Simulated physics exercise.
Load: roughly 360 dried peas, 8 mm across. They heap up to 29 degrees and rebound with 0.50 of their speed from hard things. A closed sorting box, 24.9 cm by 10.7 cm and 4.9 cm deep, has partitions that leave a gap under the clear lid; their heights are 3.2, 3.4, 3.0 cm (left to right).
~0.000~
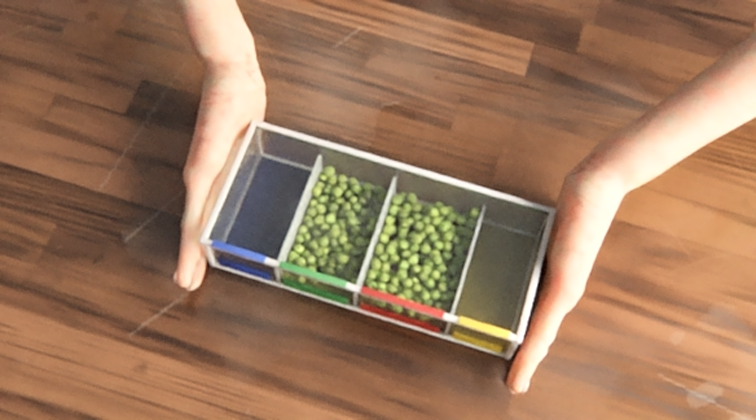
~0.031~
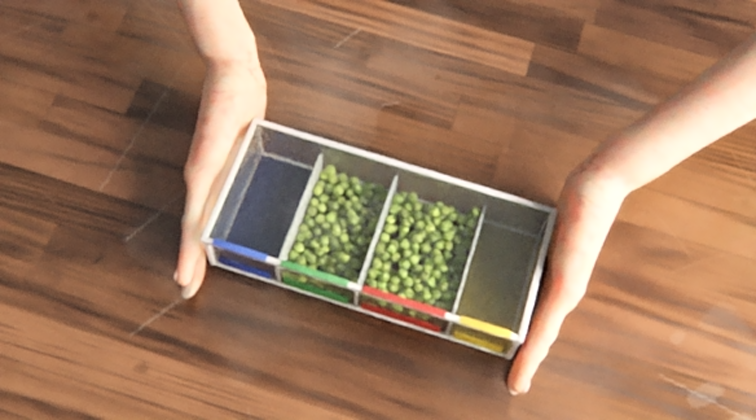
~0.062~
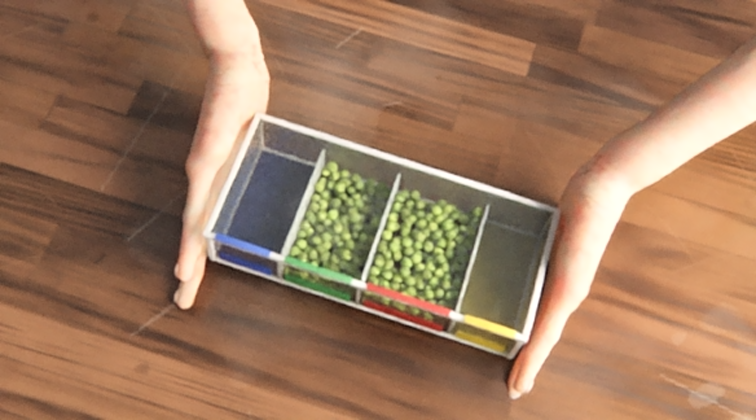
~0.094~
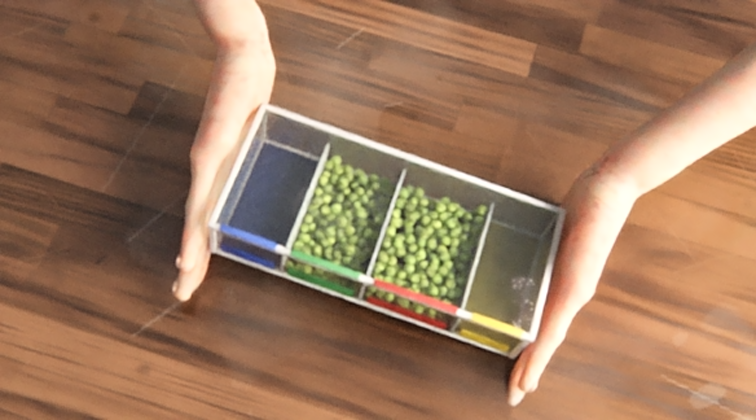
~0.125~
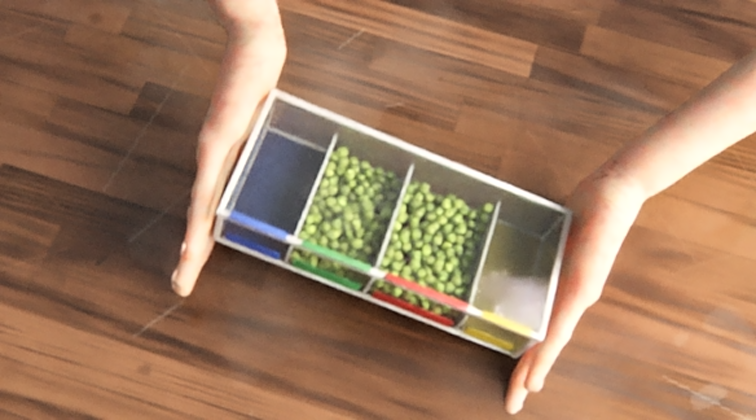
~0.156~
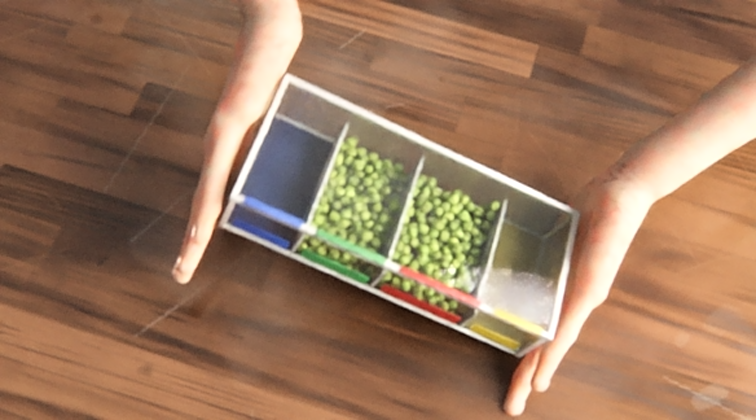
On a wooden surface, two hands tilting a clear divided box, its left side rising, with green peas in the middle compartments.
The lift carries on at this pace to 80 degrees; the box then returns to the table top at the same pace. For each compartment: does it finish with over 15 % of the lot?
Red: Over, blue: Under, green: Over, yellow: Over.
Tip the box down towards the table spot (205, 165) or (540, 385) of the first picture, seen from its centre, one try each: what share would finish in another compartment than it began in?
About 25 and 30 per cent.
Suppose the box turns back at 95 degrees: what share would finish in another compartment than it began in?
Some 40 per cent.
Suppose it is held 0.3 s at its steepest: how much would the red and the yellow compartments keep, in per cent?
Red 30, yellow 35.
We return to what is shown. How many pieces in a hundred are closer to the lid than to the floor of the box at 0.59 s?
Roughly 50 per cent.
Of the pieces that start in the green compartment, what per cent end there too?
About 80 per cent.
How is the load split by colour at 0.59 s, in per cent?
Red 50, blue 0, green 40, yellow 10.
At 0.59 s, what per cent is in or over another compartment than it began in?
Roughly 15 per cent.
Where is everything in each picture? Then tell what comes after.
The first picture shows box tilt 0 degrees, front corners at (207, 240) and (517, 337); red 55 %, green 45 %.
The second picture shows box tilt 1 degrees, front corners at (208, 238) and (518, 336).
The third picture shows box tilt 3 degrees, front corners at (210, 233) and (522, 336).
The fourth picture shows box tilt 7 degrees, front corners at (215, 224) and (529, 335), lowest corner right back.
The fifth picture shows box tilt 12 degrees, front corners at (223, 211) and (538, 335), lowest corner right back.
The sixth picture shows box tilt 18 degrees, front corners at (237, 196) and (547, 334), lowest corner right back; red 55 %, green 45 %. The box's pace is about 185 degrees a second.
After 0.59 s, tilt 79 degrees; red 50 %, green 40 %, yellow 10 %.
After 0.88 s, tilt 32 degrees; red 35 %, green 35 %, yellow 30 %.
After 1.27 s, tilt 0 degrees; red 35 %, green 35 %, yellow 30 %.
At rest (1.8 s), red 35 %, blue 0 %, green 35 %, yellow 30 %.
